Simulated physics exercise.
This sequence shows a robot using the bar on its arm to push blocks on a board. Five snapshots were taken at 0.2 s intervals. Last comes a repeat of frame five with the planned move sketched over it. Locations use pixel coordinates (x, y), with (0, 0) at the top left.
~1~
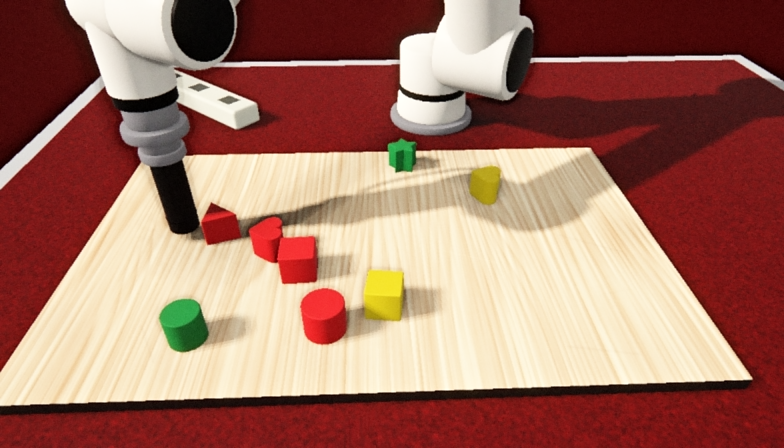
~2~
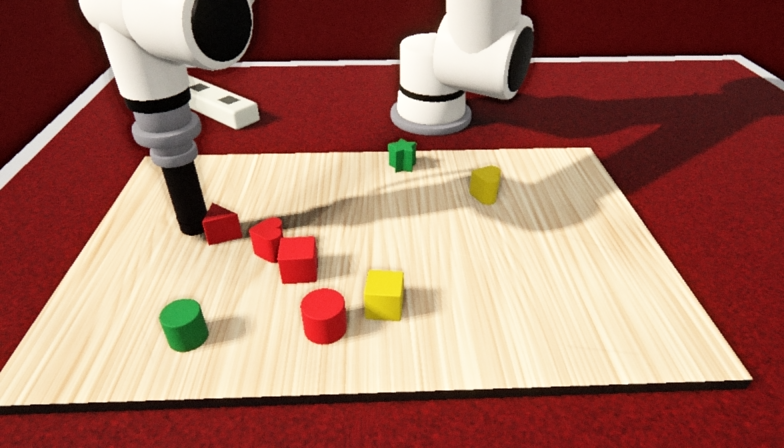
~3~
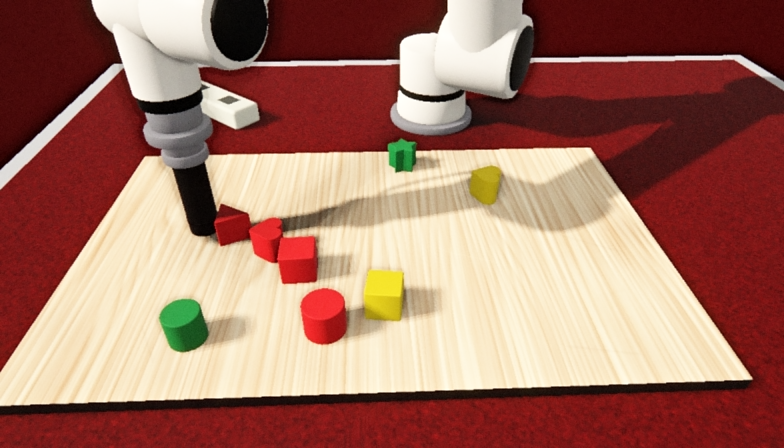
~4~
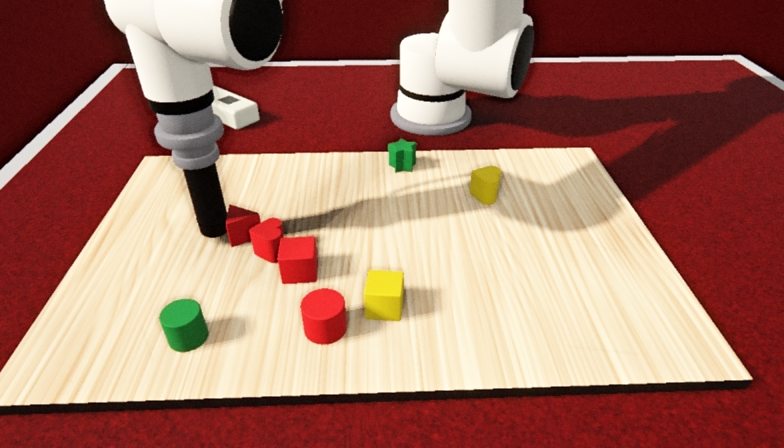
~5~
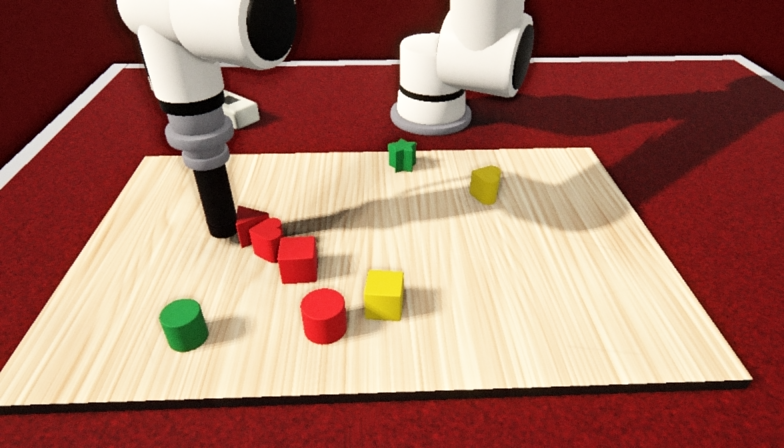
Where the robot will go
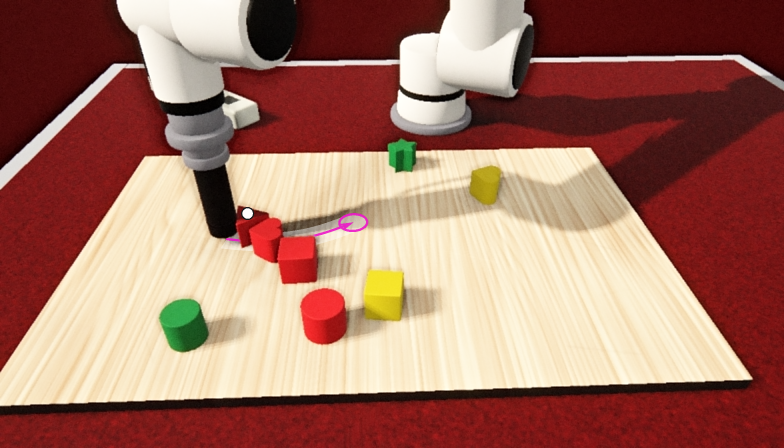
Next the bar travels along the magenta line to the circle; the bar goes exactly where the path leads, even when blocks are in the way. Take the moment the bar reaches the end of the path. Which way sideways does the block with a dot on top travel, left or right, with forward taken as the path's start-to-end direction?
Sideways shift: Left.
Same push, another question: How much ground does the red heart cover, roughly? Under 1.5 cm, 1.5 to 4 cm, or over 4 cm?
The best fit is 1.5 to 4 cm.
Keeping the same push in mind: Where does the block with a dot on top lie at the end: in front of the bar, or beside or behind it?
In front, I predict.
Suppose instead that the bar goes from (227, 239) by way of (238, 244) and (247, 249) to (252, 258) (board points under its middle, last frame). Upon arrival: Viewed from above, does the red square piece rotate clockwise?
It seems so.
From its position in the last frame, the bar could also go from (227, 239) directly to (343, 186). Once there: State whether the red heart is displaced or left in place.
It is untouched.
The drawn path runs from (227, 239) via (270, 242) and (314, 236), ending at (353, 222); the dot is on the red triangular piece.
What follows on the original path. One third of the way, bar (269, 233); red triangular piece (291, 210), turned 10° anticlockwise; red heart (277, 232), turned 25° clockwise; red square piece (301, 249).
Two thirds of the way, bar (314, 227); red triangular piece (330, 200), turned 45° anticlockwise; red heart (281, 234), turned 45° clockwise; red square piece (302, 249).
At the end, bar (353, 214); red triangular piece (359, 186), turned 70° anticlockwise; red heart (281, 234), turned 45° clockwise; red square piece (302, 249).
